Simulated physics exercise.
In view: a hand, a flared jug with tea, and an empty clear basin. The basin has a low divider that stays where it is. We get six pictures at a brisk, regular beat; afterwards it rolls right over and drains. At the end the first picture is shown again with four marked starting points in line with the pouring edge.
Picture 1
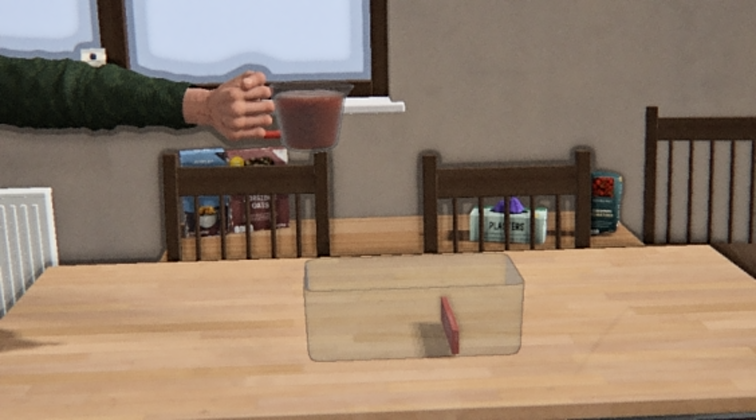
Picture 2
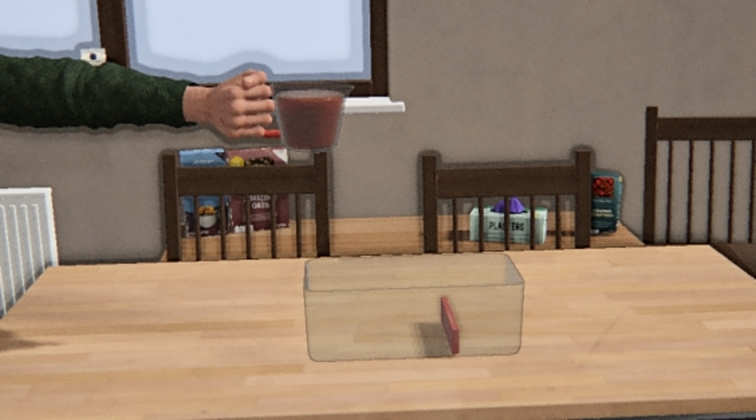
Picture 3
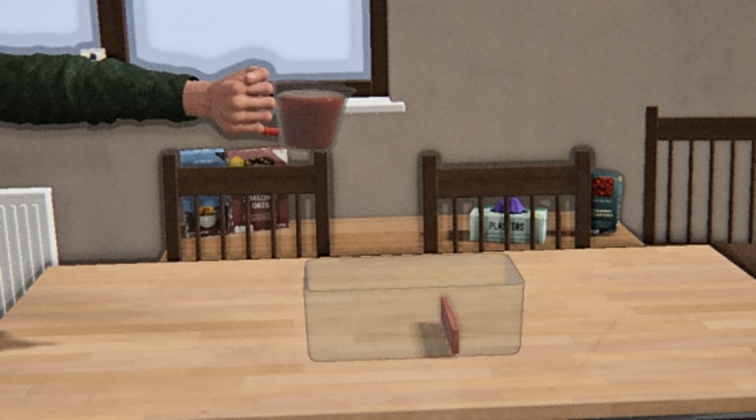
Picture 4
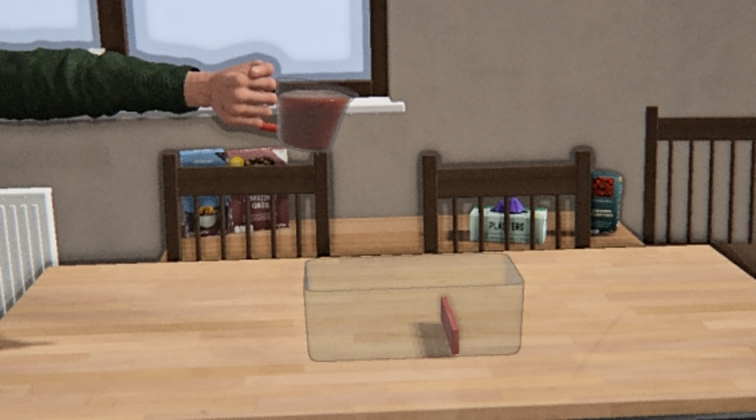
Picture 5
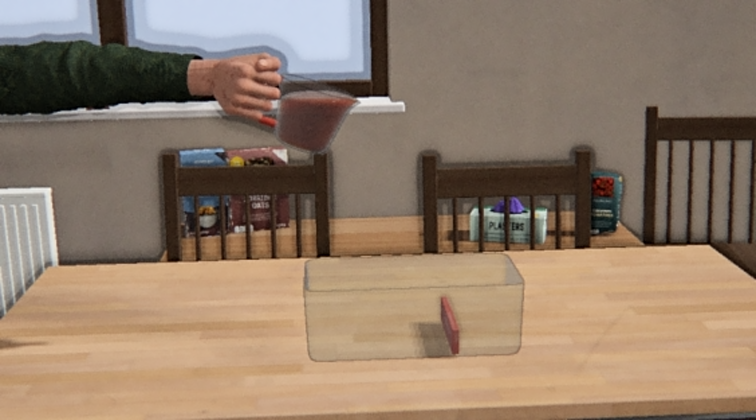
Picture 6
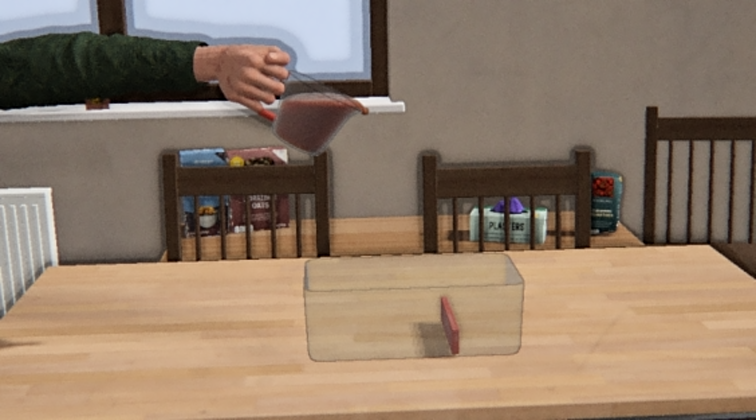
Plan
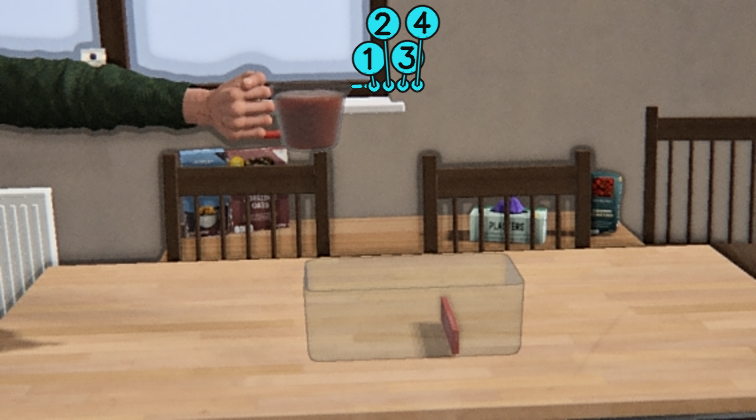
In this clip, a hand holds a clear jug of reddish-brown tea above and left of an empty clear basin on a wooden table, then gradually tips it rightward until tea just begins to come over the lip.
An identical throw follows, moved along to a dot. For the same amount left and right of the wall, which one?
Take 2.
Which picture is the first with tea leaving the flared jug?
In picture 6.
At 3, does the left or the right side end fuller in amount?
More ends on the right.
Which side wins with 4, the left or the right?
More ends on the right.
On the marked copy, 1 at (374, 85); 2 at (388, 85); 3 at (402, 85); 4 at (417, 84).
For dot 1, about 81 % ends left of the wall and 15 % right of it; 4 % is lost outside.
For dot 2, about 46 % ends left of the wall and 52 % right of it.
For dot 3, about 18 % ends left of the wall and 79 % right of it; 3 % is lost outside.
For dot 4, about 18 % ends left of the wall and 75 % right of it; 6 % is lost outside.
